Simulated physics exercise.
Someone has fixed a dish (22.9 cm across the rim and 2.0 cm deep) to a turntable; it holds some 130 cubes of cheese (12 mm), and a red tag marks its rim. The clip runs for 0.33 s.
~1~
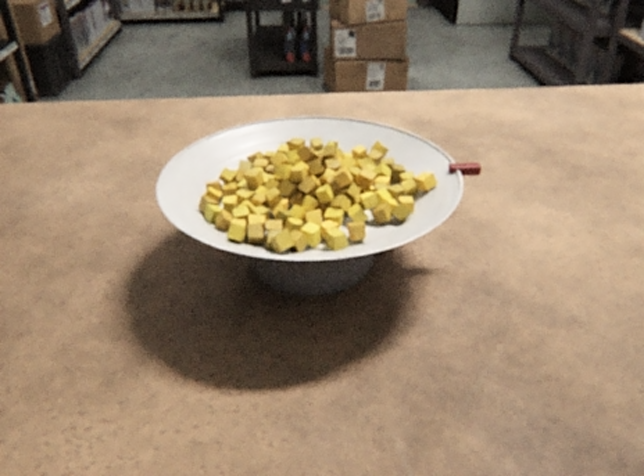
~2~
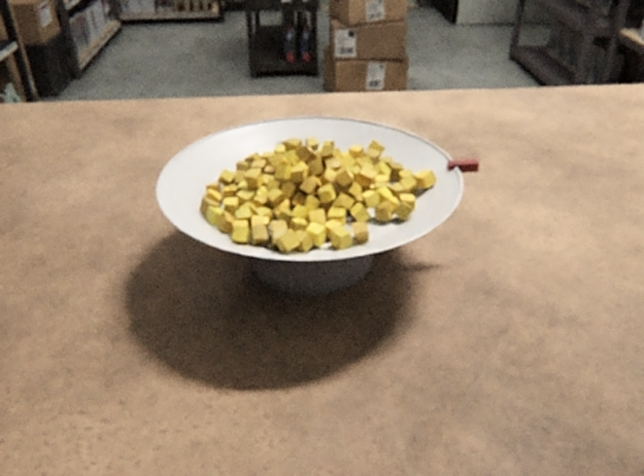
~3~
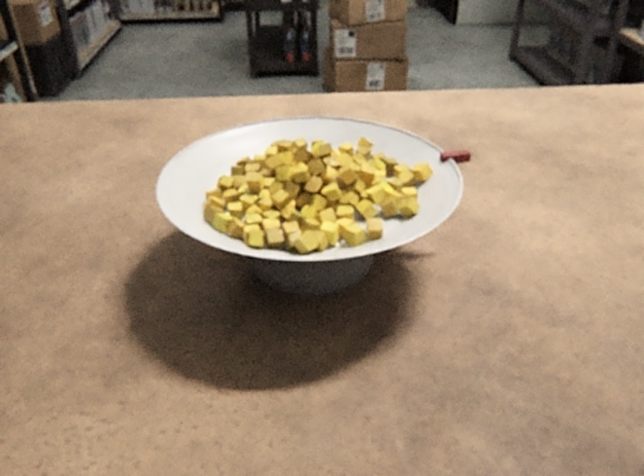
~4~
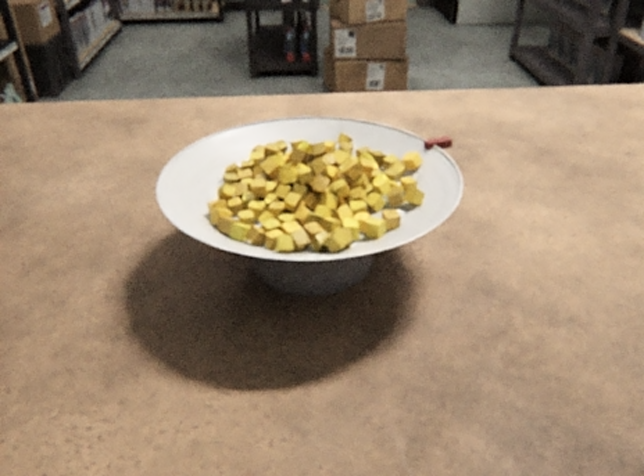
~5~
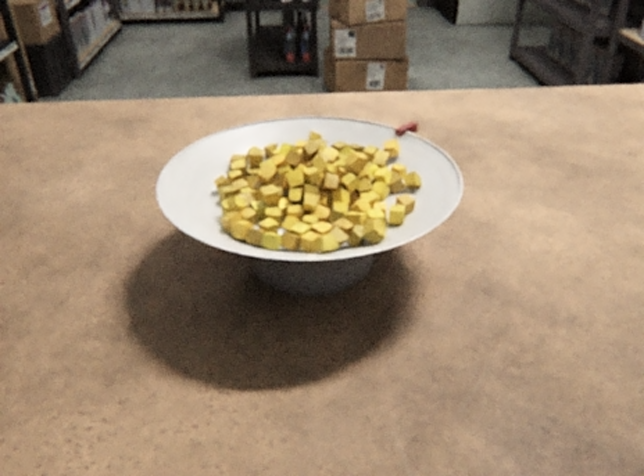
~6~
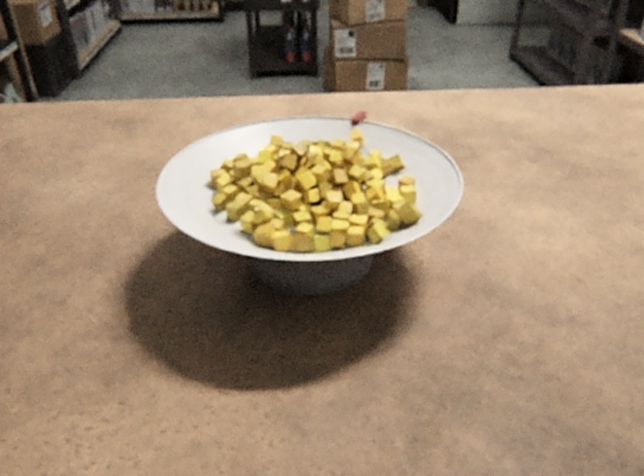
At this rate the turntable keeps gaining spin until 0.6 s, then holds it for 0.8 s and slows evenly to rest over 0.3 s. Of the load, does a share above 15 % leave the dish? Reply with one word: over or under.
Over.
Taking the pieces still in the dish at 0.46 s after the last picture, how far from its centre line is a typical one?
Distance: Roughly 8.5 cm.
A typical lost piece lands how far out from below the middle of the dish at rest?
It works out to near 22 cm.
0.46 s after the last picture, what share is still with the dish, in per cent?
About 80 % of the load.
Then, 0.46 s after the last picture, dish 80 %, in the air 20 %; middle of the pieces not yet landed near (318, 183).
Then, 0.84 s after the last picture, fallen in front of where it stops 20 %, fallen right of where it stops 20 %, dish 10 %, fallen left of where it stops 20 %, fallen behind where it stops 20 %, in the air 10 %; middle of the pieces not yet landed near (308, 178).
Then, 1.19 s after the last picture, fallen in front of where it stops 25 %, fallen right of where it stops 25 %, dish 5 %, fallen left of where it stops 25 %, fallen behind where it stops 25 %; middle of the pieces not yet landed near (298, 195).
Then, 1.52 s after the last picture, fallen in front of where it stops 25 %, fallen right of where it stops 25 %, dish 5 %, fallen left of where it stops 25 %, fallen behind where it stops 25 %; middle of the pieces not yet landed near (308, 187).
In the end, fallen in front of where it stops 25 %, fallen right of where it stops 25 %, dish 5 %, fallen left of where it stops 25 %, fallen behind where it stops 25 %.
